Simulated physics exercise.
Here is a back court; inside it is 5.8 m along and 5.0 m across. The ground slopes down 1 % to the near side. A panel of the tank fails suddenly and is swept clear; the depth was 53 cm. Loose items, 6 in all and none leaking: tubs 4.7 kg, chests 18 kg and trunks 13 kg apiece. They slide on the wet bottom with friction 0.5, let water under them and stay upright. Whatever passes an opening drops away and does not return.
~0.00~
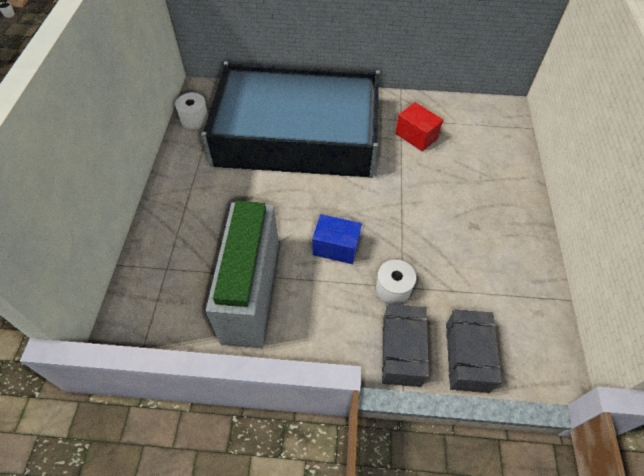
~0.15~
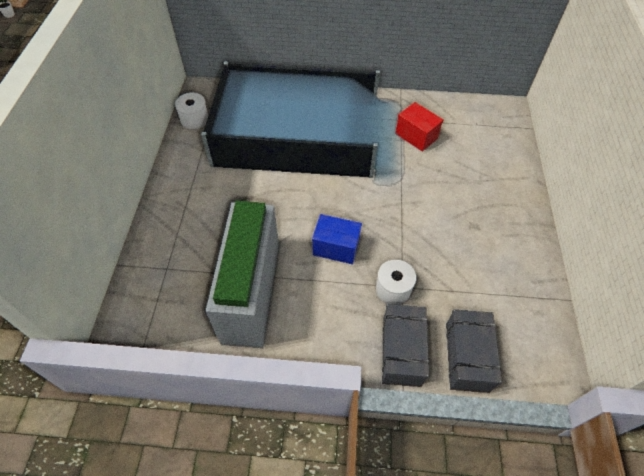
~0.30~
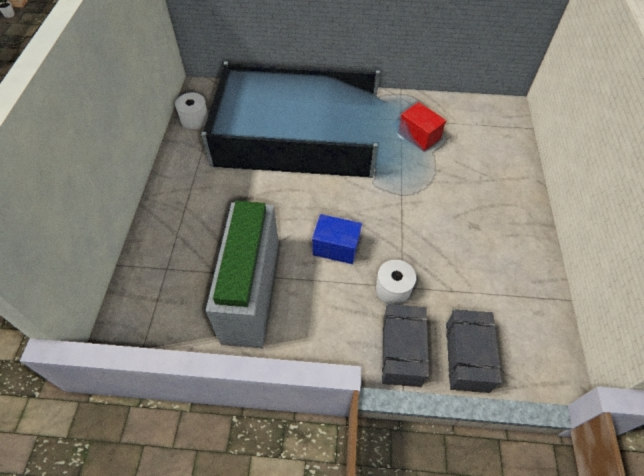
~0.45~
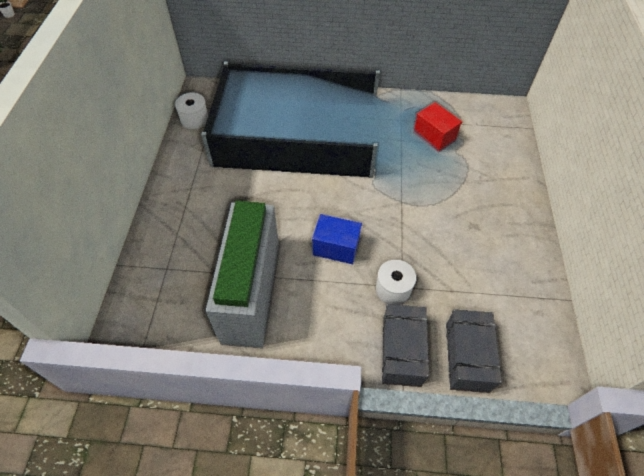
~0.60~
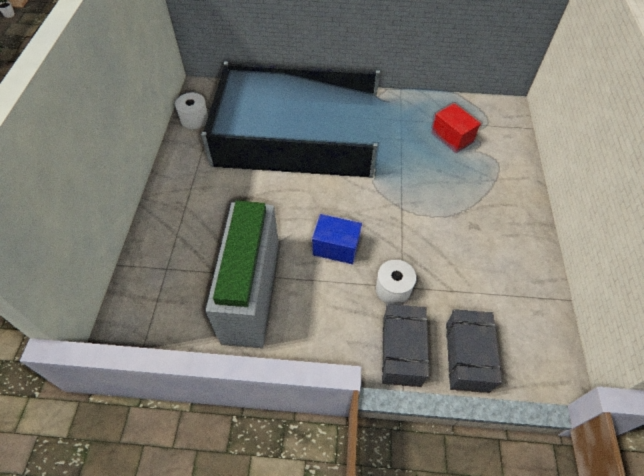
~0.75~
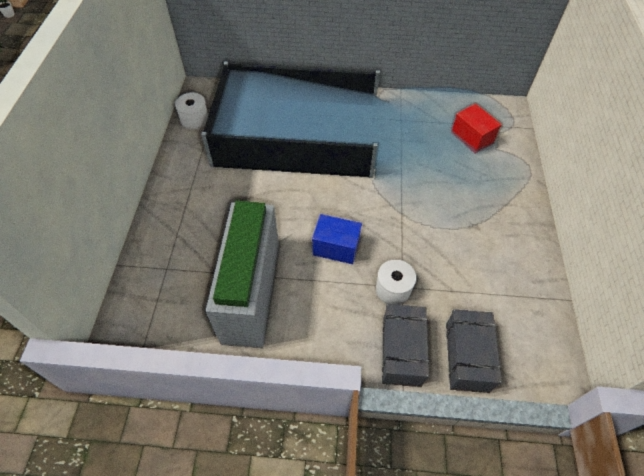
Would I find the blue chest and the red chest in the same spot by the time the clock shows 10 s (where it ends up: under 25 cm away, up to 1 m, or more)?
The blue chest stays put; the red chest ends far away.
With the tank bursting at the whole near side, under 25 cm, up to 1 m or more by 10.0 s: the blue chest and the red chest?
Then the blue chest gets carried off, the red chest holds its place.
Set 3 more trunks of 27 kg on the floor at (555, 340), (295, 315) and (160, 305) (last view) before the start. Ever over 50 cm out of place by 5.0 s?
In that order: Past it, under, short of it.
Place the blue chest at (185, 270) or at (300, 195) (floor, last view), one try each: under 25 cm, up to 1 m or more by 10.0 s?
In that order: It barely shifts; it stays put.
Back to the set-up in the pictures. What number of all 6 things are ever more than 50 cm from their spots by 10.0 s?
4 of them.
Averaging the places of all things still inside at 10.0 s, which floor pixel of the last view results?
Near (283, 249).
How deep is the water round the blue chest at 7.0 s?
About 2 cm.
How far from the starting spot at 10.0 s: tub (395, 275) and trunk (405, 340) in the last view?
In that order: 100 cm, 120 cm.
After 2.0 s the blue chest is near (337, 231), 0.0 m from its start, aground; the red chest is near (532, 100), 1.6 m from its start, afloat; 0 of 6 are out; 1 afloat.
After 4.5 s the blue chest is near (337, 231), 0.0 m from its start, aground; the red chest is near (534, 230), 2.4 m from its start, afloat; 0 of 6 are out; 1 afloat.
After 7.0 s the blue chest is near (337, 231), 0.0 m from its start, aground; the red chest has gone out; 2 of 6 are out; 2 afloat.
After 10.0 s the blue chest is near (337, 231), 0.0 m from its start, aground; the red chest has gone out; 2 of 6 are out; 1 afloat.
